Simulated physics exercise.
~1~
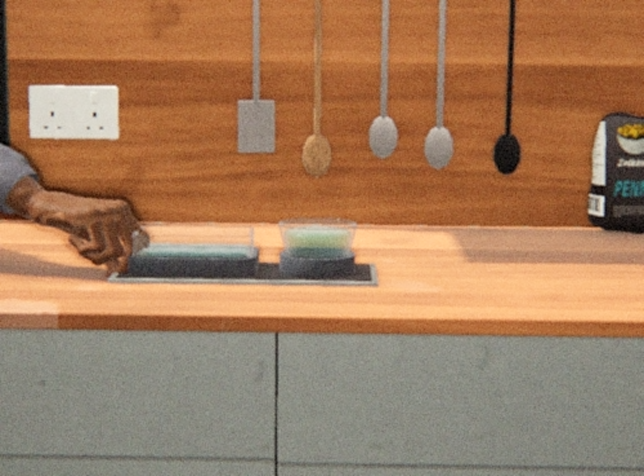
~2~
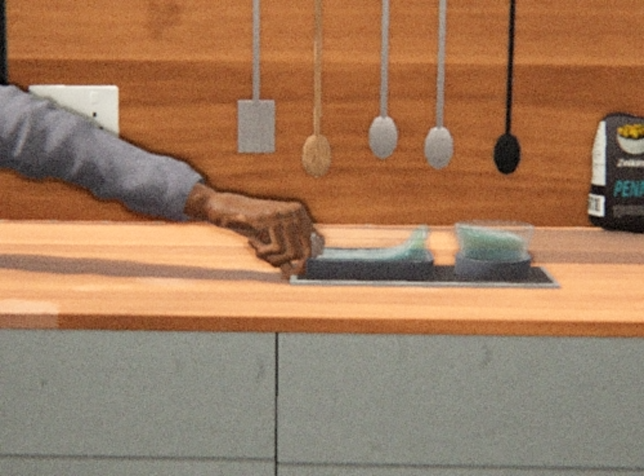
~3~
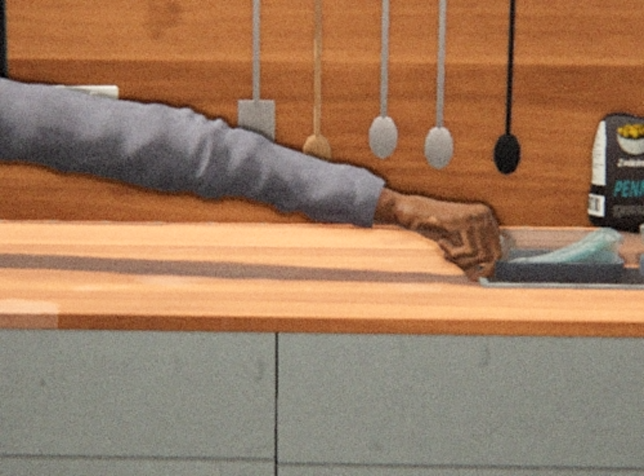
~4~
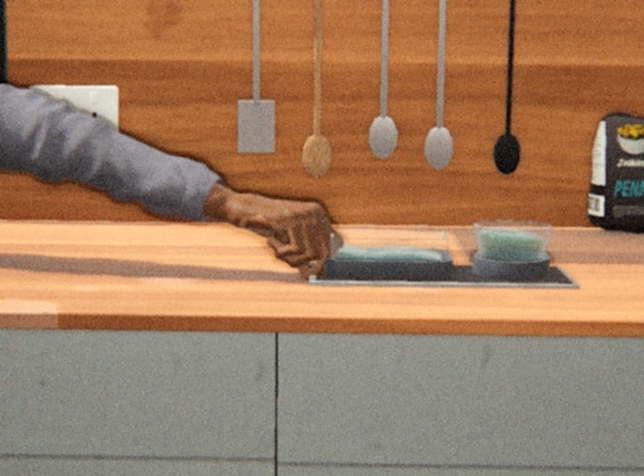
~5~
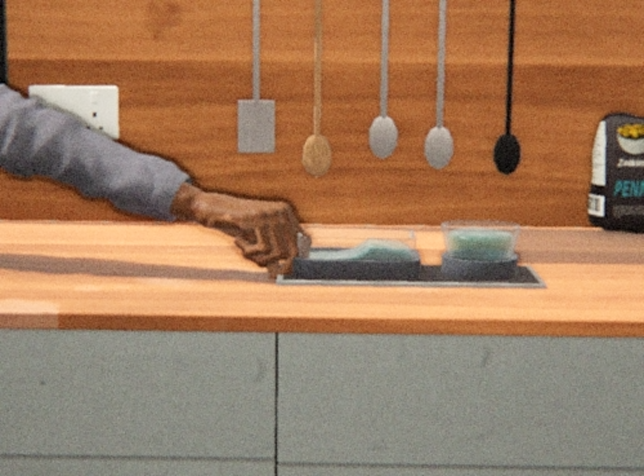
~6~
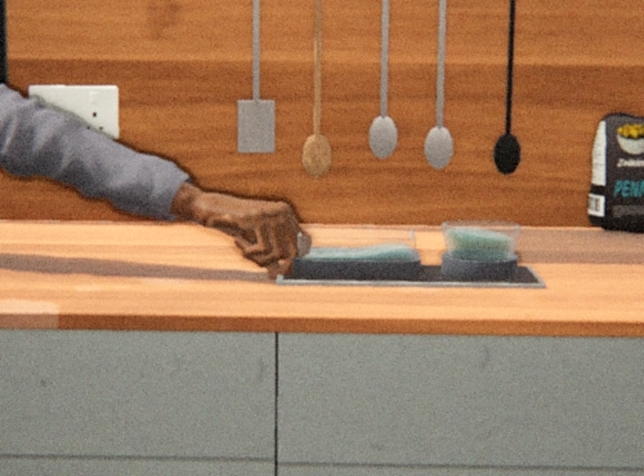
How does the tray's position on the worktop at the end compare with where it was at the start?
The tray ends up further to the right than where it began. At the start its right end is roughly below the left one of the two grey spoons, and at the end it reaches just past the black spoon.
A dark tray carrying an oblong open container and a smaller one, both holding pale blue-green liquid, is slid right along a wooden worktop by a hand, then drawn partway back left as the liquid sloshes, and comes to rest with the hand still at its left end.
